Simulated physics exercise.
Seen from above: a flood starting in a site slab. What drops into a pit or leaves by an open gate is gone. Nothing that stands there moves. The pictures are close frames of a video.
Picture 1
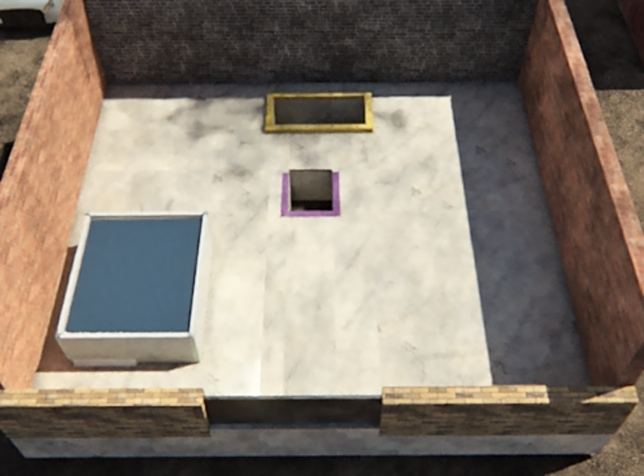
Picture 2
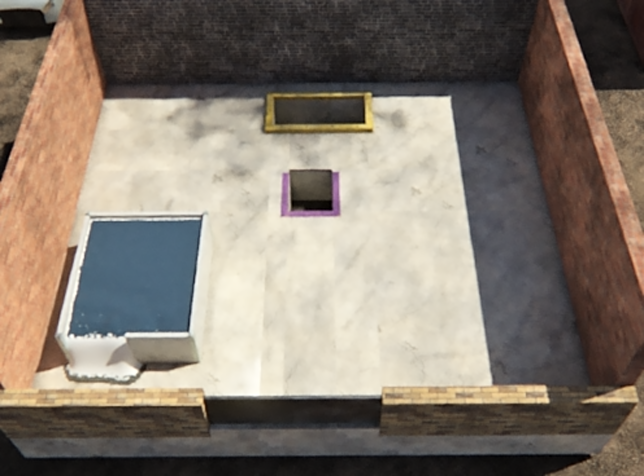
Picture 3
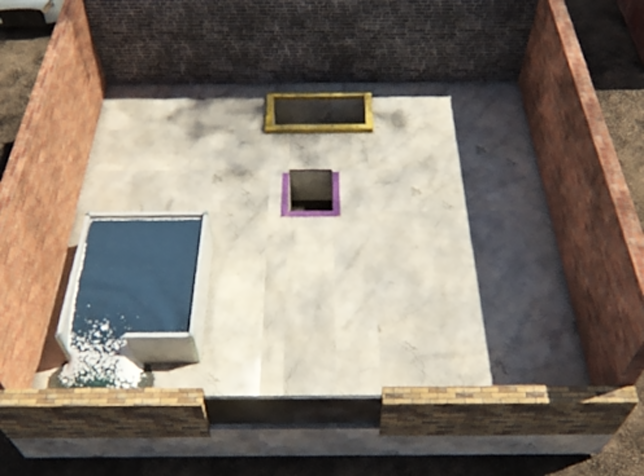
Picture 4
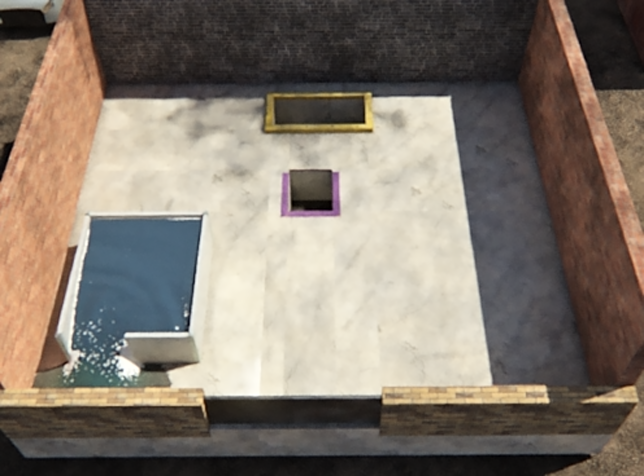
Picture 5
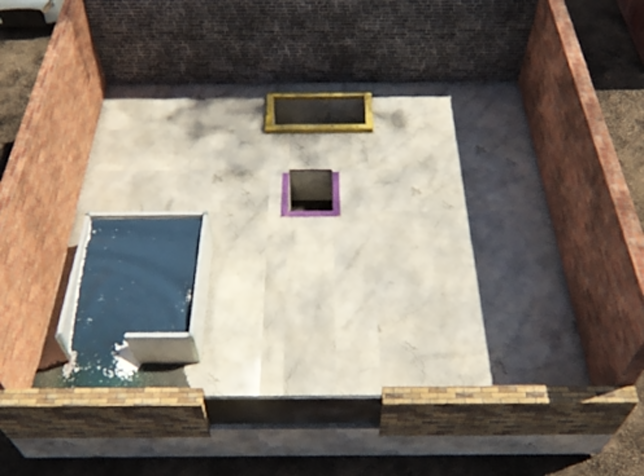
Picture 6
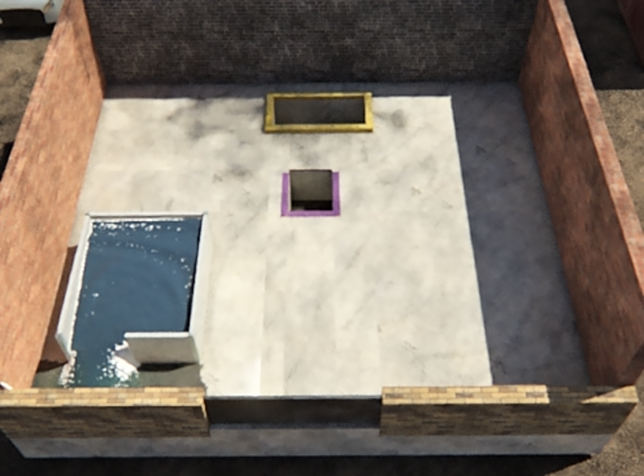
A pale concrete slab enclosed by reddish brick side walls, a dark back wall and a low tan front wall with a gap is seen from above by a still camera. A white-walled tank of blue water stands at left, with a purple-edged square pit near the centre and a yellow-framed opening behind. Water bursts through the tank's front left corner, splashing white, then keeps pouring toward the front wall as ripples cross the tank.
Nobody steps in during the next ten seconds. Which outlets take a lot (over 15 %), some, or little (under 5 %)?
One by one: The gate takes under 5 %; the purple pit takes under 5 %; the yellow pit takes under 5 %.
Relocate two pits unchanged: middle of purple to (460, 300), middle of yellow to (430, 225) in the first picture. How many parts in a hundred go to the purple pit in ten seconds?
In per cent: Purple 14.
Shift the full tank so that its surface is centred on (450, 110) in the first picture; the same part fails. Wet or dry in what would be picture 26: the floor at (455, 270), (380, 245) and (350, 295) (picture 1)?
One after the other: Awash, awash, flooded.
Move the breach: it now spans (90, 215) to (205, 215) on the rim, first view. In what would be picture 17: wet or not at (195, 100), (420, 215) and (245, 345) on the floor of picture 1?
As listed: Under water, clear, clear.
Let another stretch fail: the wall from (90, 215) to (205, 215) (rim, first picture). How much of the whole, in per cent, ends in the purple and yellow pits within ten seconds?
Roughly, in per cent: Purple 15, yellow 8.
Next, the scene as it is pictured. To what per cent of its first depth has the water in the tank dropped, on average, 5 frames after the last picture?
Near 72 in a hundred.
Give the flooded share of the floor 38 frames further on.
I make it 65 per cent.
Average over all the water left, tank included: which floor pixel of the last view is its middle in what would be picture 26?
I would point to (174, 304).
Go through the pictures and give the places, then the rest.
The first frame shows still water in the water tank at (138, 274).
In the second frame, water pours out at (101, 350) and has run to (137, 374).
In the third frame, water pours out at (102, 352) and has run to a hidden place.
In the fourth frame, water pours out at (102, 353) and has run to a hidden place.
In the fifth frame, the front is at a hidden place, out from the gap at (102, 352).
In the sixth frame, the front is at a hidden place, out from the gap at (102, 352).
A moment on, water covers 10 % of the floor; the gate 0 %, the purple pit 0 %, the yellow pit 0 %.
Next, water covers 20 % of the floor; the gate 0 %, the purple pit 0 %, the yellow pit 0 %.
Then, water covers 45 % of the floor; the gate 0 %, the purple pit 0 %, the yellow pit 0 %.
Later, water covers 65 % of the floor; the gate 0 %, the purple pit 0 %, the yellow pit 0 %.
In the end, water covers 95 % of the floor; the gate 0 %, the purple pit 2 %, the yellow pit 0 %.
